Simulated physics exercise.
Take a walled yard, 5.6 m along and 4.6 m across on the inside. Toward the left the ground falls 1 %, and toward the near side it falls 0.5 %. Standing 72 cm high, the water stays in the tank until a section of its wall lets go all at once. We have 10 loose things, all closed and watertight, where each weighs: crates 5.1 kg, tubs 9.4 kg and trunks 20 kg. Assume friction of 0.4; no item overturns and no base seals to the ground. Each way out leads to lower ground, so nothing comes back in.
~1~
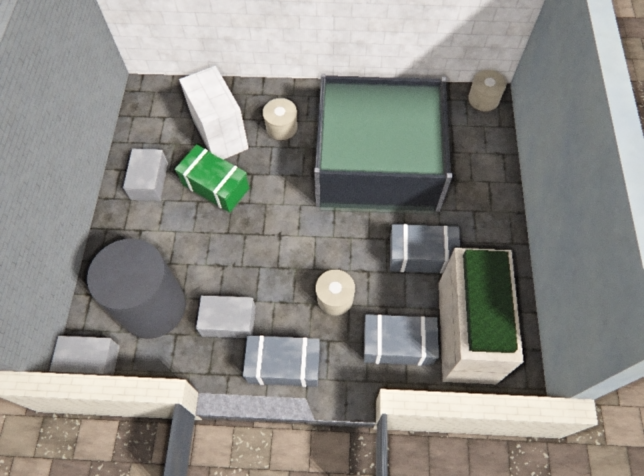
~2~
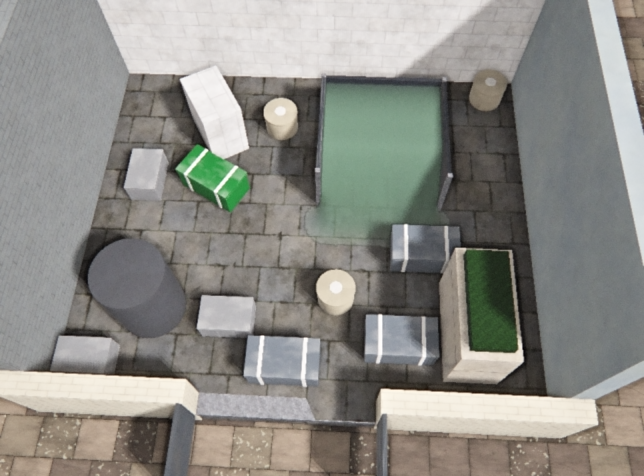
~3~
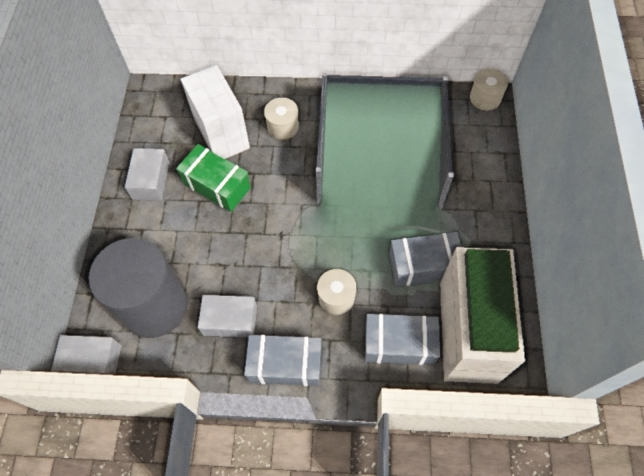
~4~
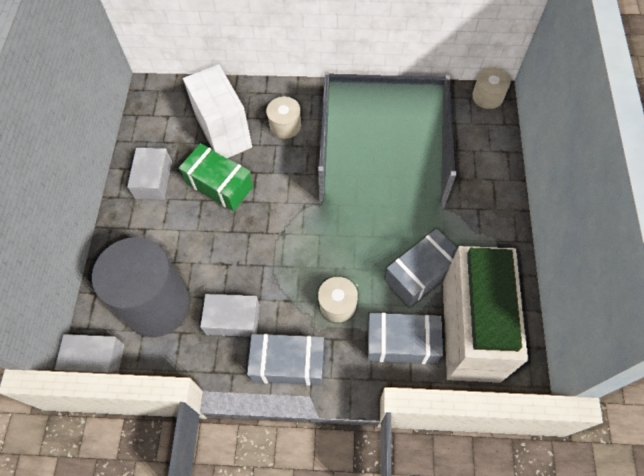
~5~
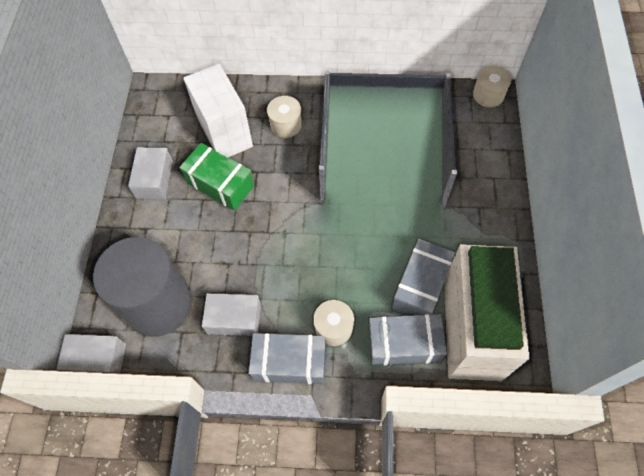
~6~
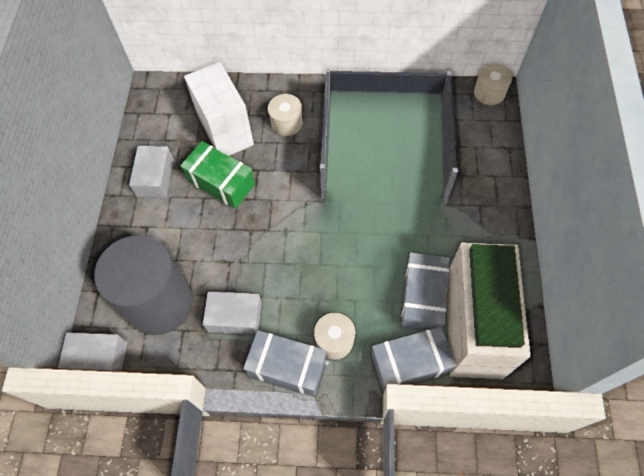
Walled yard seen from above, green water spreading from an opened tank across paving, turning grey trunks and nudging a pale tub.
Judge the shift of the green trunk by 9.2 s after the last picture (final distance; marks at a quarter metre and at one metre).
I think it's going to hold steady.
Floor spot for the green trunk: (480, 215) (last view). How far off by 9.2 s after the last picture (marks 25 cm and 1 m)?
It goes a long way.
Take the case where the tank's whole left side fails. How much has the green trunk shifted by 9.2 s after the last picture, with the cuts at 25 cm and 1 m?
Had it gone that way, the green trunk would be borne far.
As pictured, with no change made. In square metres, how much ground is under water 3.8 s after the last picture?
That flooded area is roughly 18 m2.
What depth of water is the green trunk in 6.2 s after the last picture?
Roughly 1 cm deep.
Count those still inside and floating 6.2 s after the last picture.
The count is 4.
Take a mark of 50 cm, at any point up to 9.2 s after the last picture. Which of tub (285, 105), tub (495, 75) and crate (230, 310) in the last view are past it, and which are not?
In that order: Less, past it, past it.
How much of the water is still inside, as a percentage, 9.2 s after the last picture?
46 %.
Then, 1.2 s after the last picture the green trunk is near (216, 167), 0.0 m from its start, aground; 2 of 10 are out; 2 afloat.
Then, 3.8 s after the last picture the green trunk is near (216, 167), 0.0 m from its start, aground; 2 of 10 are out; 3 afloat.
Then, 6.2 s after the last picture the green trunk is near (216, 167), 0.0 m from its start, aground; 2 of 10 are out; 4 afloat.
Then, 9.2 s after the last picture the green trunk is near (216, 167), 0.0 m from its start, aground; 2 of 10 are out; 3 afloat.
